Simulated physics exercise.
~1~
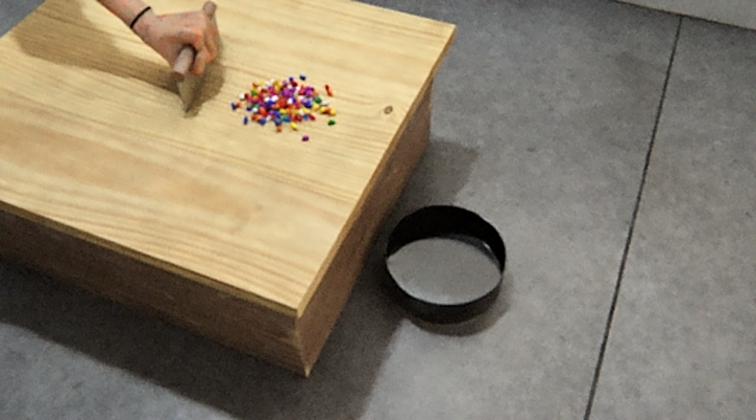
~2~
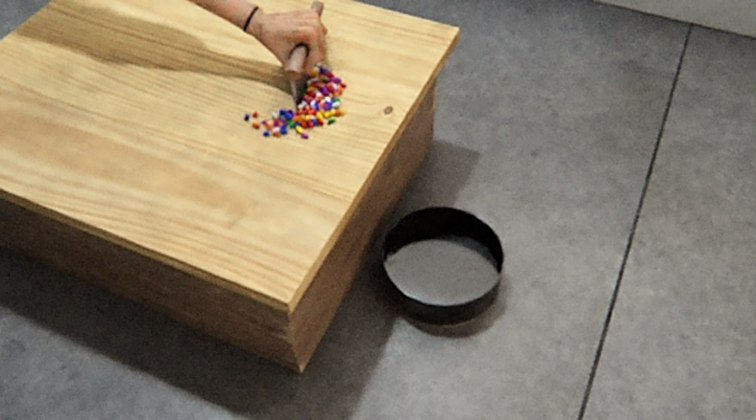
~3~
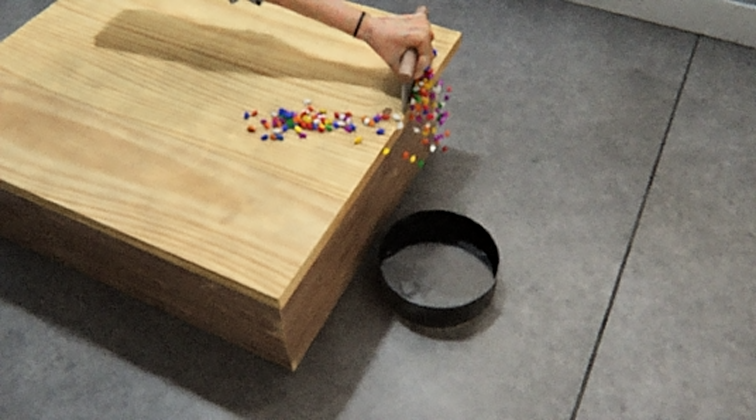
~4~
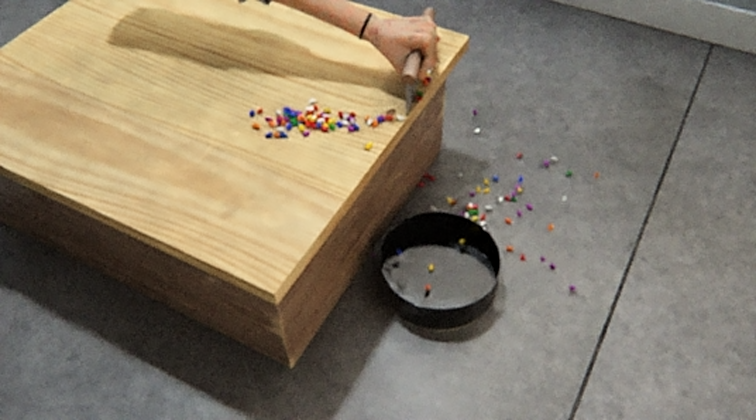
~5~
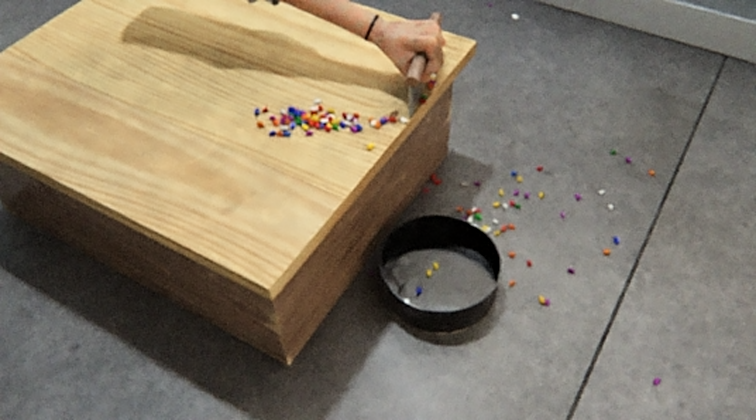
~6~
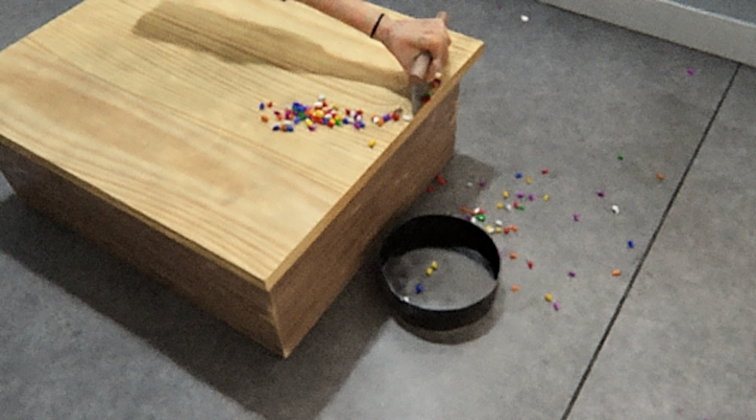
A hand pushing a scraper through colourful jelly beans on a wooden block, scattering many onto the floor, few landing in a black pot.
